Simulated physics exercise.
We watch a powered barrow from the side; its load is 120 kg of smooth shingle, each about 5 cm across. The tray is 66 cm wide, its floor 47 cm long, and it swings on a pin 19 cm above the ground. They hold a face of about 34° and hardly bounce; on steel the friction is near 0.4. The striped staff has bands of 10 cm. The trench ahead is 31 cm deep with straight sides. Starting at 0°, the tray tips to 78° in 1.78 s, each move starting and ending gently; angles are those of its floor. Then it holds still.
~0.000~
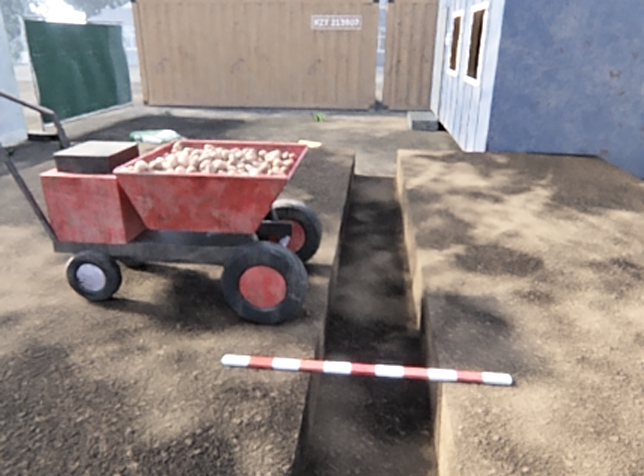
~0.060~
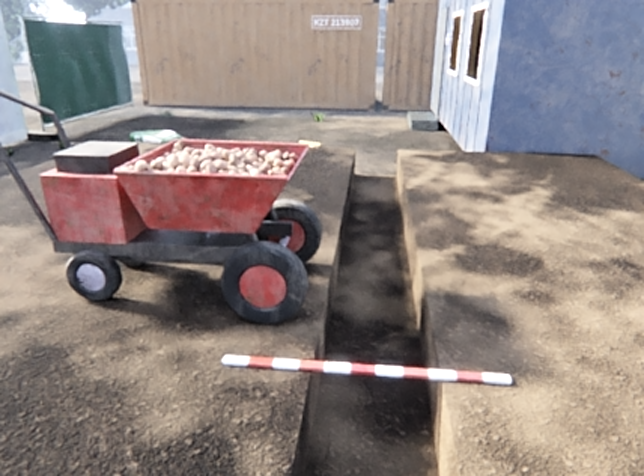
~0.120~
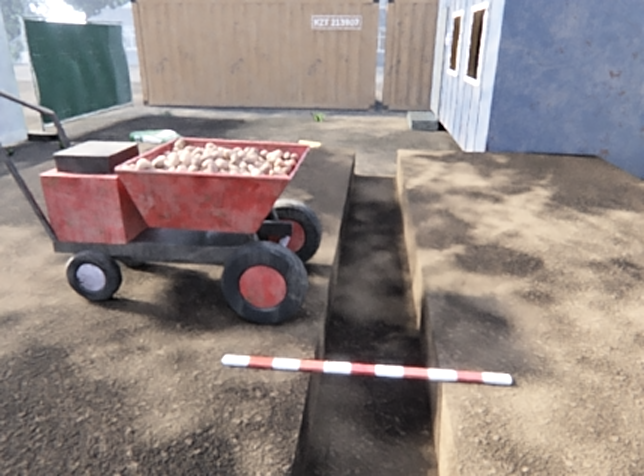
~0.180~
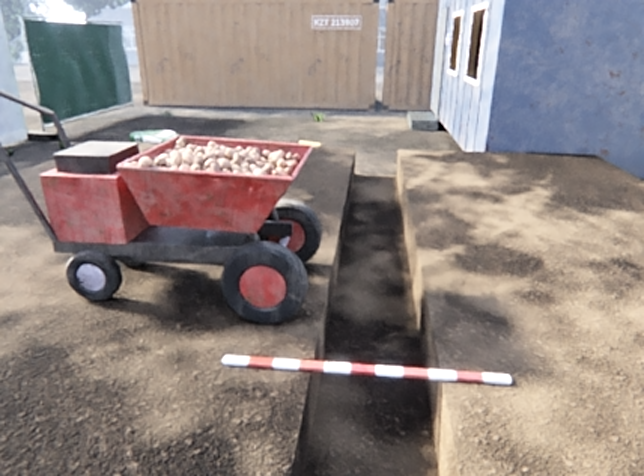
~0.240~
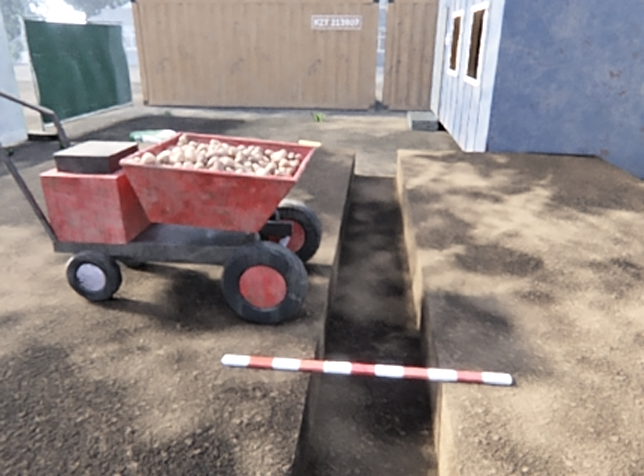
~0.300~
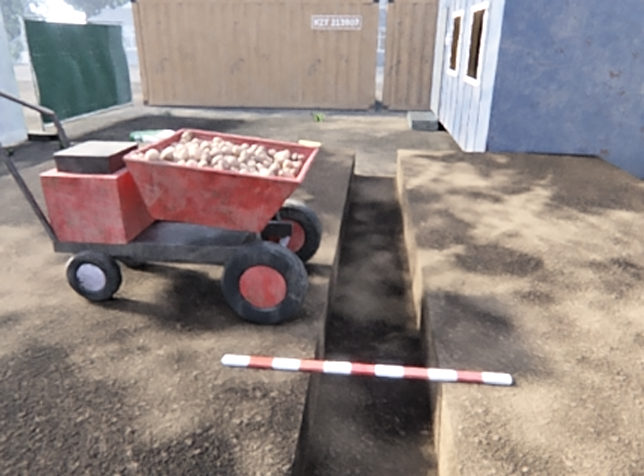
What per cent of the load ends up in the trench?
Close to 75 in a hundred.
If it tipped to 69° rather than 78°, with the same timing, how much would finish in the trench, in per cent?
Then about 80 per cent.
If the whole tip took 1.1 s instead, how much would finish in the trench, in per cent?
It would be near 65 per cent.
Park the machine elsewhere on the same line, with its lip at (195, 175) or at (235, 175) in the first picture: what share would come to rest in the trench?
About 100 and 100 per cent.
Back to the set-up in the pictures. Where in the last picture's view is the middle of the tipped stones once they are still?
Near (402, 338).
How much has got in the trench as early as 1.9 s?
Some 50 per cent.
After 1.3 s the floor is at 66°; 92 % in the tray, 8 % in the trench; the foremost stones are at (427, 293).
After 1.9 s the floor is at 78°; 27 % in the tray, 51 % in the trench, 22 % past the trench; the foremost stones are at (535, 300).
After 2.2 s the floor is at 78°; 7 % in the tray, 68 % in the trench, 25 % past the trench; the foremost stones are at (578, 310).
After 4.2 s the floor is at 78°; 0 % in the tray, 75 % in the trench, 25 % past the trench; the foremost stones are at (588, 311).
